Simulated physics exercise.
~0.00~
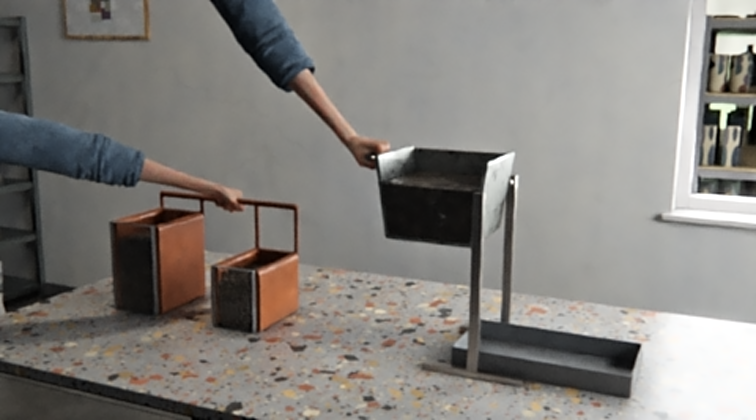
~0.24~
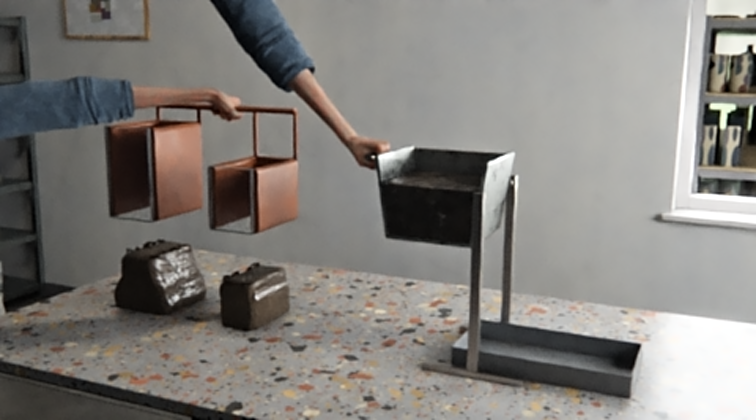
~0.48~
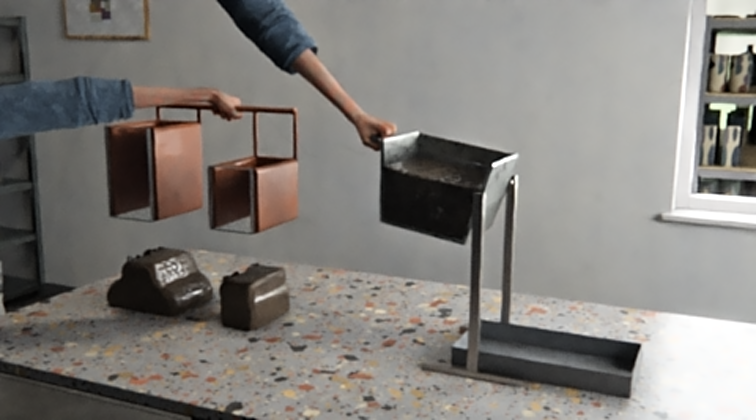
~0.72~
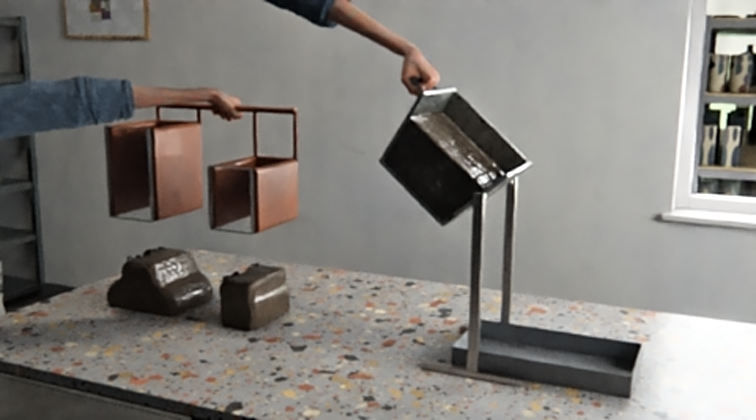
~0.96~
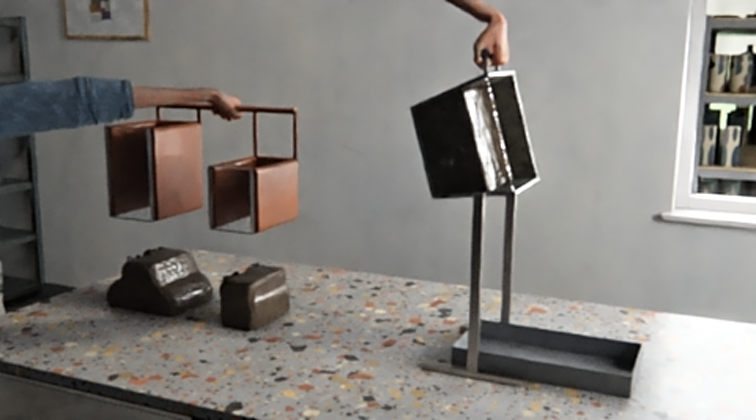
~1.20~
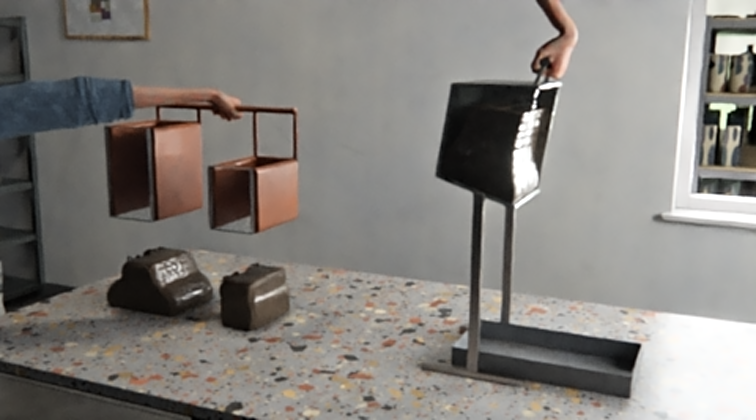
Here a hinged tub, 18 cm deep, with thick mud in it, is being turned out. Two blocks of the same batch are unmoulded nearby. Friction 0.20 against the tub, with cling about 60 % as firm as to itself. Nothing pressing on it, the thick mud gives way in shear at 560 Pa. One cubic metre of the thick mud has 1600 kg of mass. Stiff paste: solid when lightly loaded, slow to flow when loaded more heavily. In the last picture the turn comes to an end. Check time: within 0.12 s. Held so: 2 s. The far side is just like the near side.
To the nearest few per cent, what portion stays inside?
About 0 %.
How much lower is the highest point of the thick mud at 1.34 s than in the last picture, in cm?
I reckon it's close to 7 cm.
By 1.34 s, the tub is at 99 degrees and holds 63 %.
By 1.51 s, the tub is at 99 degrees and holds 26 %.
By 1.68 s, the tub is at 99 degrees and holds 0 %.
By 1.85 s, the tub is at 99 degrees and holds 0 %.
By 3.20 s, at the end, the tub is at 99 degrees and holds 0 %.
